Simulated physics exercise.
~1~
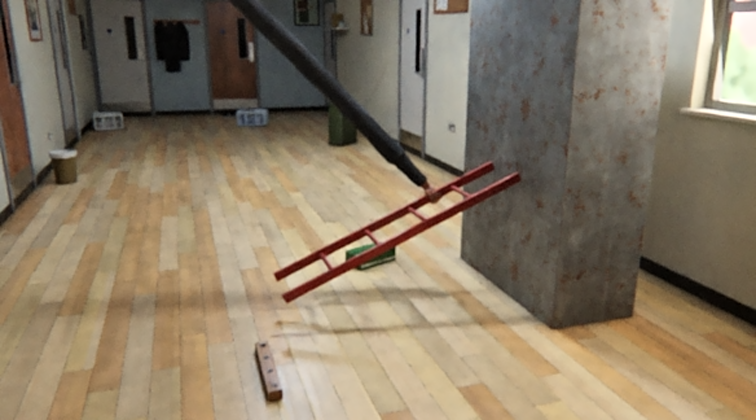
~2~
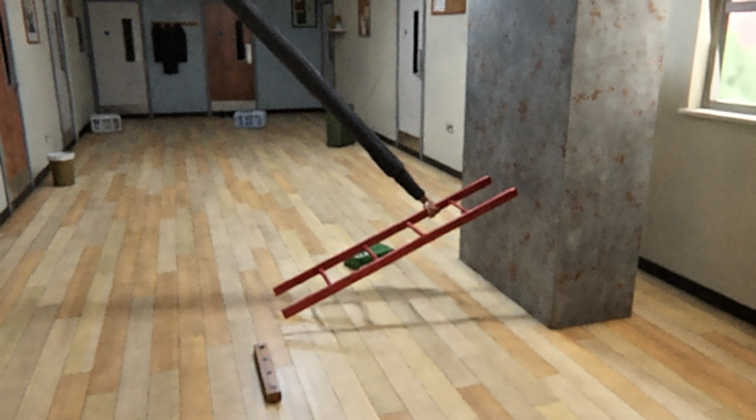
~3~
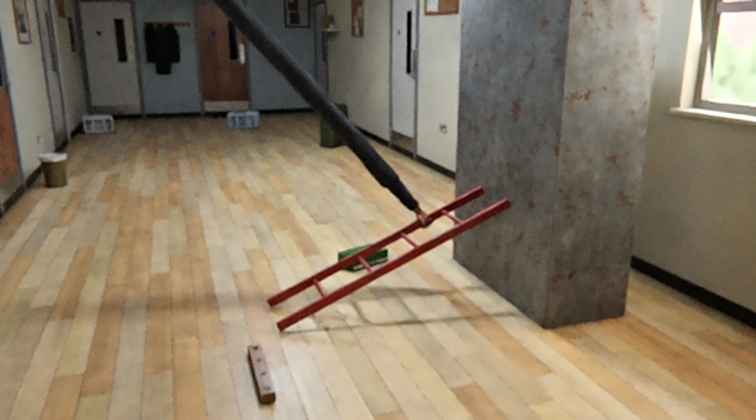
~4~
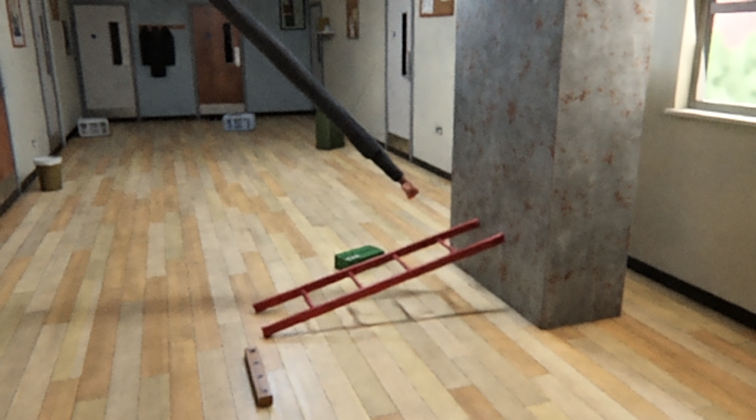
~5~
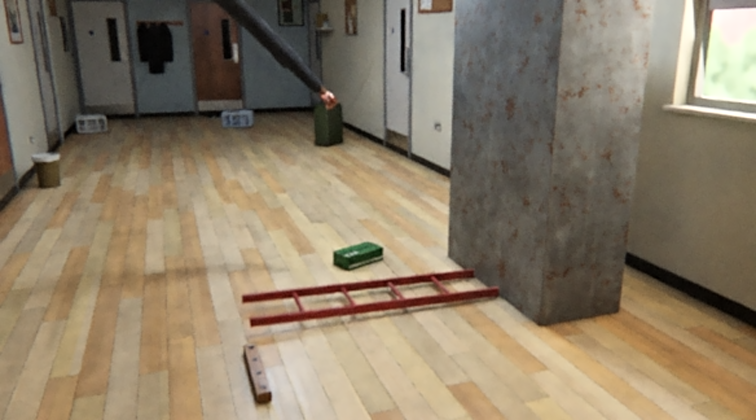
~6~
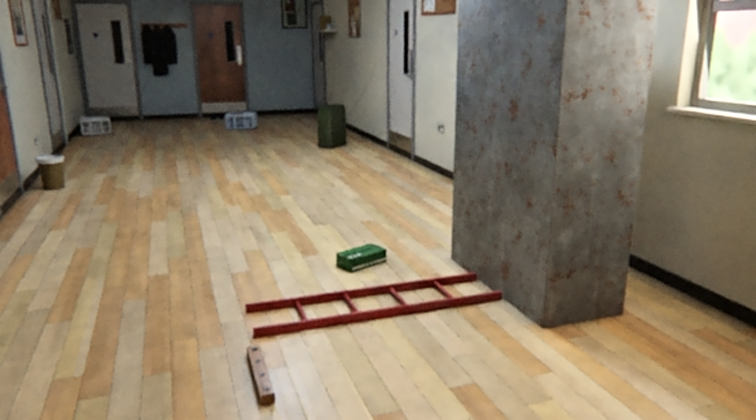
A red ladder-like gate slides down and falls flat after a dark arm releases it.
